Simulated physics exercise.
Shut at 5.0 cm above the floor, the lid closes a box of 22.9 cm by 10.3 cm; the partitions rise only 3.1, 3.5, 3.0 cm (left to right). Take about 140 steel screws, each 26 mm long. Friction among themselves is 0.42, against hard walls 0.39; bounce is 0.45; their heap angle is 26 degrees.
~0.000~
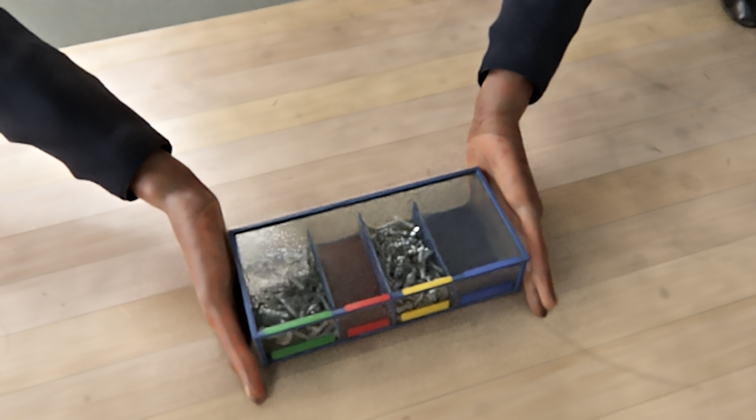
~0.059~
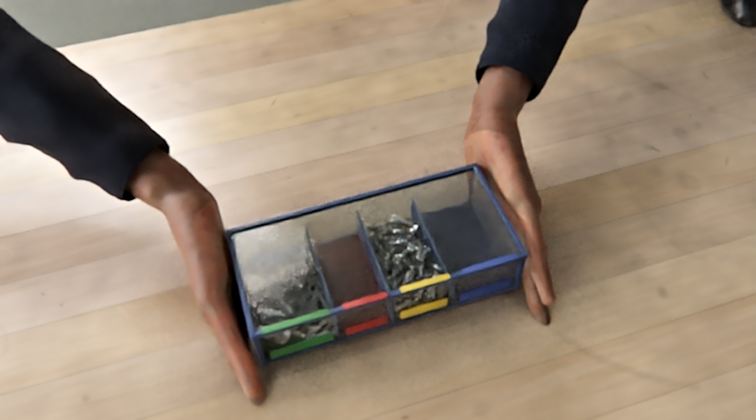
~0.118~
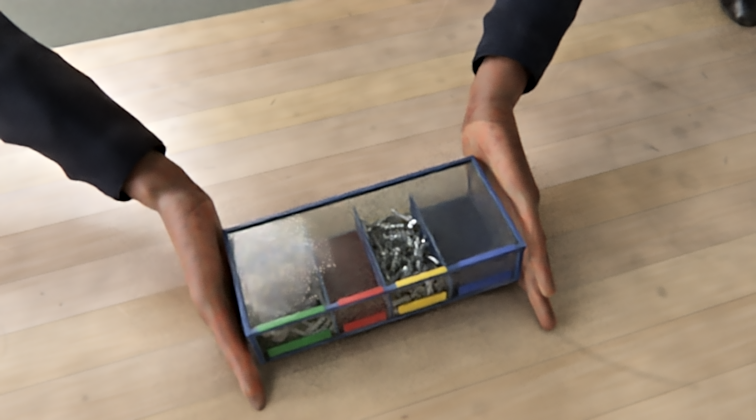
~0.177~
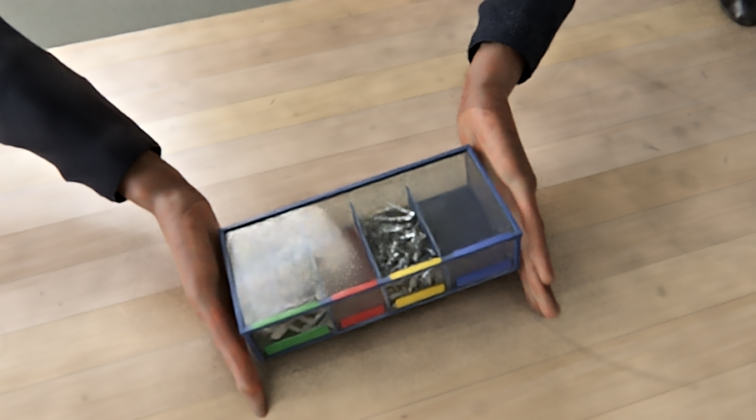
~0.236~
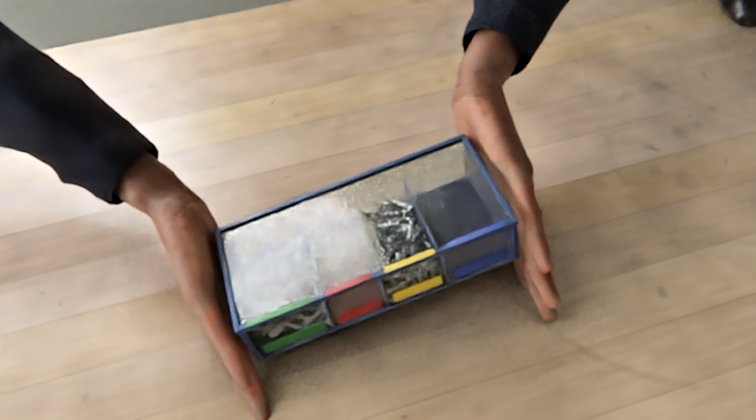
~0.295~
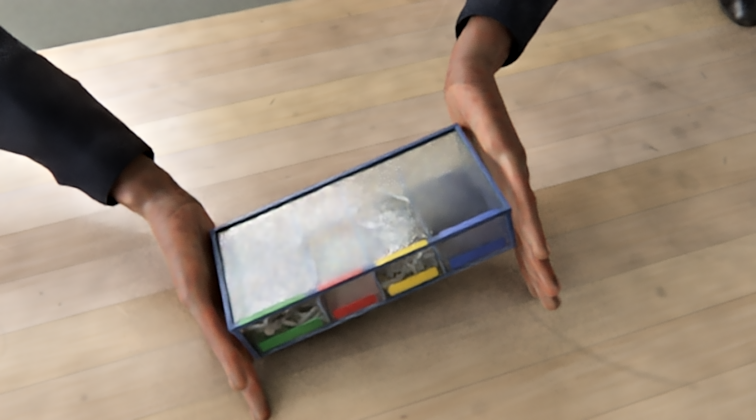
A clear-lidded box with green, red, yellow and blue labels tilts gradually between two dark-sleeved hands above a wooden floor, its right end rising as pale glare spreads across the lid over the metal screws in two compartments.
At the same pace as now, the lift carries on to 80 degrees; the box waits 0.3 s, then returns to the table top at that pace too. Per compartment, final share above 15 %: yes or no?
Red no; blue no; green yes; yellow yes.
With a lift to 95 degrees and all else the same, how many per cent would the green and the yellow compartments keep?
You'd see green with 60 % and yellow with 40 %.
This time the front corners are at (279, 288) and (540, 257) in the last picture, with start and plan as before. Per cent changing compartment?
Some 35 %.
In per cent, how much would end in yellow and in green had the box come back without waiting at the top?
In that case yellow keeps 45% and green keeps 55%.
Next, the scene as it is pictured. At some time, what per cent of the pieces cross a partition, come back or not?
Estimate: Around 5 %.
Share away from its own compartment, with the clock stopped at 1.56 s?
5 %.
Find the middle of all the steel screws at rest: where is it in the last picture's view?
Near (292, 281).
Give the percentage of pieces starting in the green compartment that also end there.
I'd put it at roughly 100 per cent.
Then, at 1.56 s, tilt 80 degrees; green 50 %, yellow 45 %.
After 2.40 s, tilt 40 degrees; green 55 %, yellow 45 %.
After 3.25 s, tilt 0 degrees; green 55 %, yellow 45 %.
At rest (3.6 s), red 0 %, blue 0 %, green 55 %, yellow 45 %.
